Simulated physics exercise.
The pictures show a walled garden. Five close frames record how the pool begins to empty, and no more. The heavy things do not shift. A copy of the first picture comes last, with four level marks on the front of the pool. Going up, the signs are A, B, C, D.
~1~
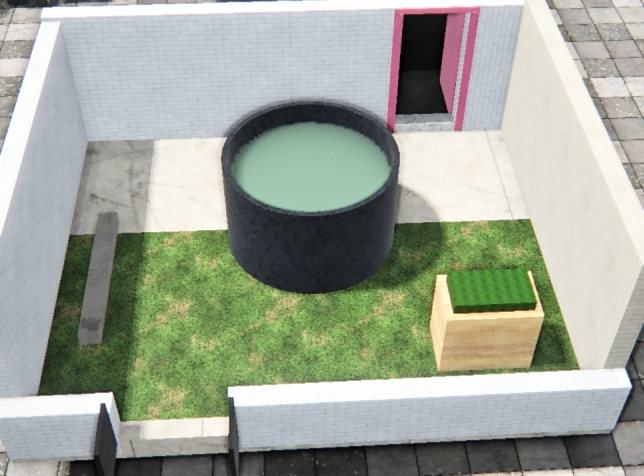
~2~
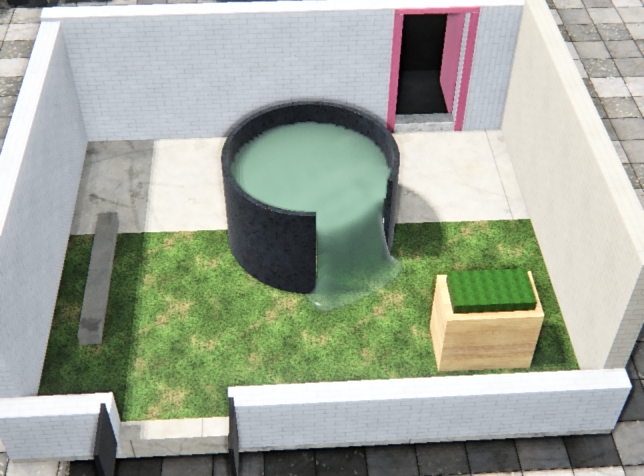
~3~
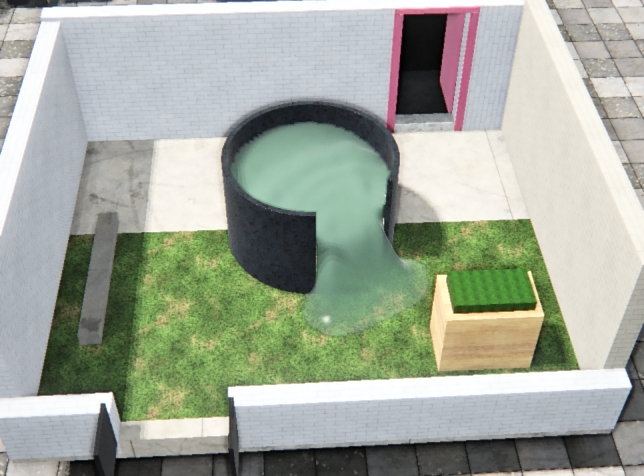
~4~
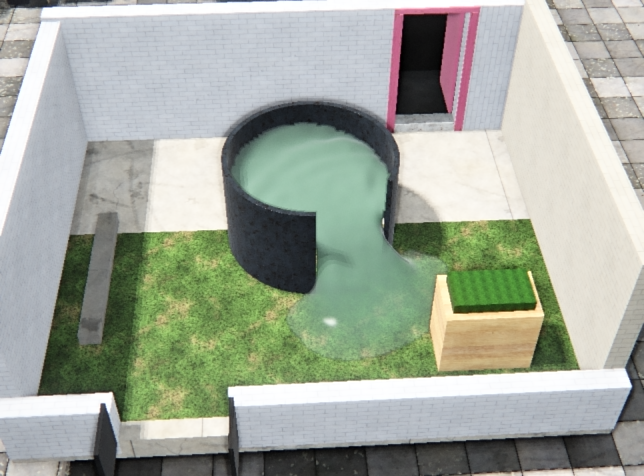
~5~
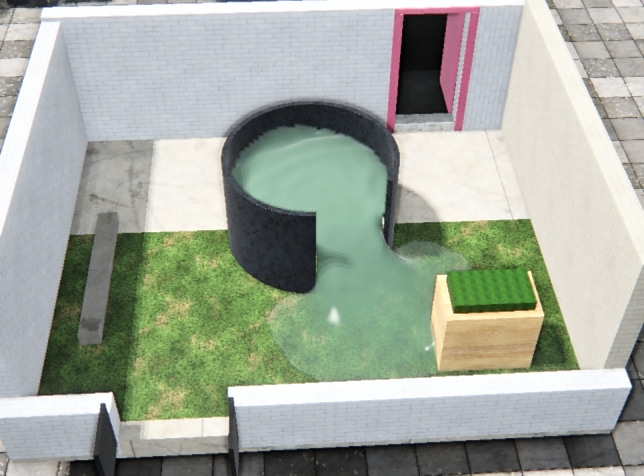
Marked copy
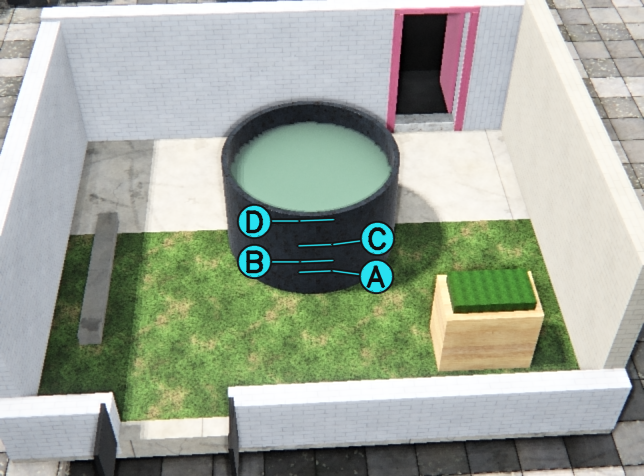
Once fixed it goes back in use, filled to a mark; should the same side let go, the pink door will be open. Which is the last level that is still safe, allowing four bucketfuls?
I would pick mark C.
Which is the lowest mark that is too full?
That is mark D.
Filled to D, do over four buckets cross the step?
Yes, it does.
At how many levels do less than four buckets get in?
Three.
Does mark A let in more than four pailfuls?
No.
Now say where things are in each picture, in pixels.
Water in the pool at rest, its middle at (311, 172); foot of the pink doorway at (424, 131); open gate at (170, 387).
Water covers 1 % of the ground and shows as far out as (315, 297).
Water covers 4 % of the ground and shows as far out as (327, 329).
Water covers 8 % of the ground and shows as far out as (381, 346).
Water covers 14 % of the ground and shows as far out as (303, 348).
On the marked copy, A at (316, 271); B at (316, 261); C at (316, 245); D at (316, 220); from the bottom up A, B, C, D.
With A, nothing gets over.
With B, nothing gets over.
With C, a bucket or two gets in.
With D, about 11 bucketfuls get in.
